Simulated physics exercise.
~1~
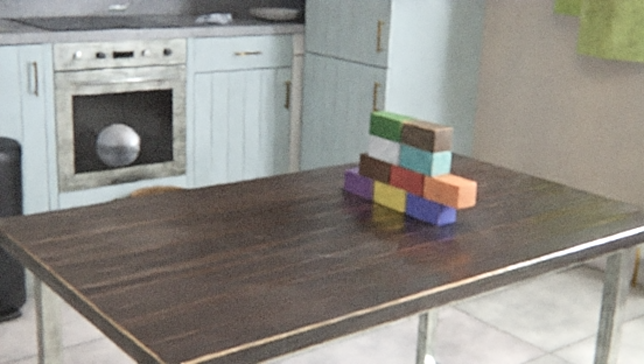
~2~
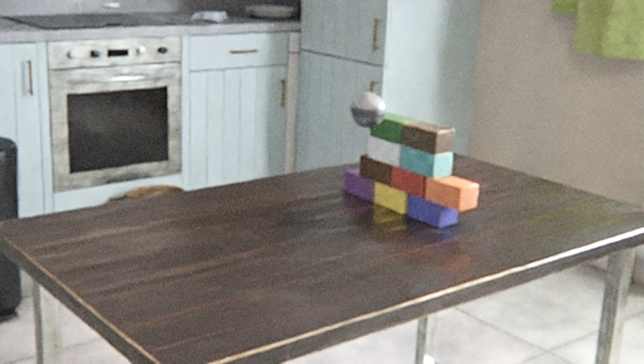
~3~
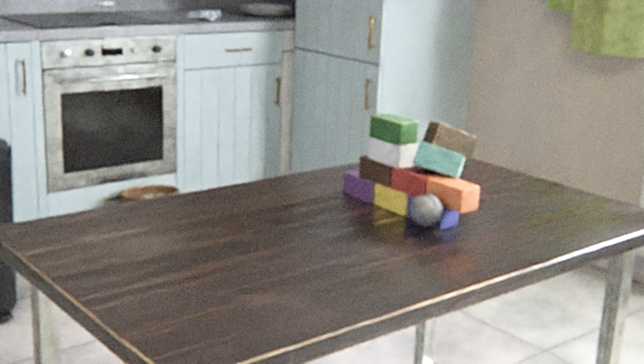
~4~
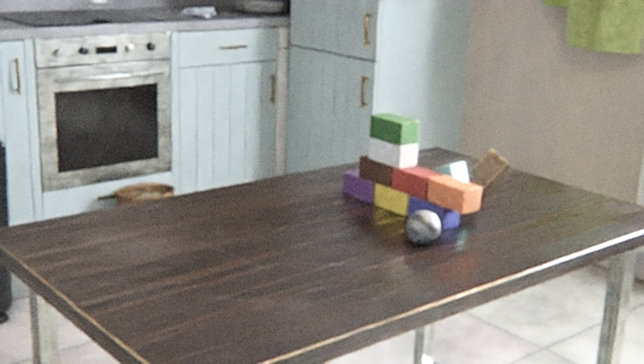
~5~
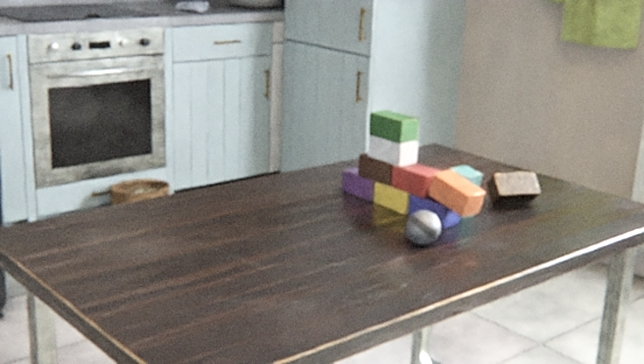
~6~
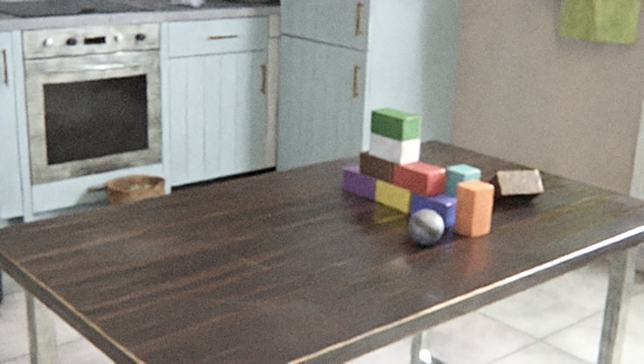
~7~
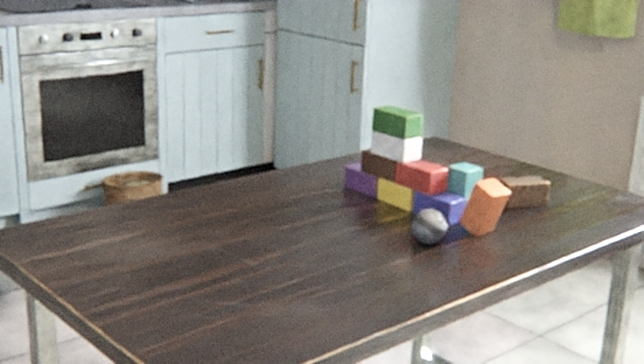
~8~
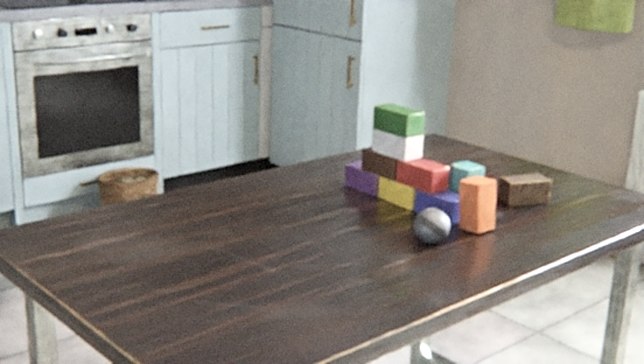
A grey ball flew across a dark table into a stack of coloured blocks, knocking the black and turquoise blocks off the right side. The orange block then tipped over beside them, while the rest stayed stacked and the ball rested in front.
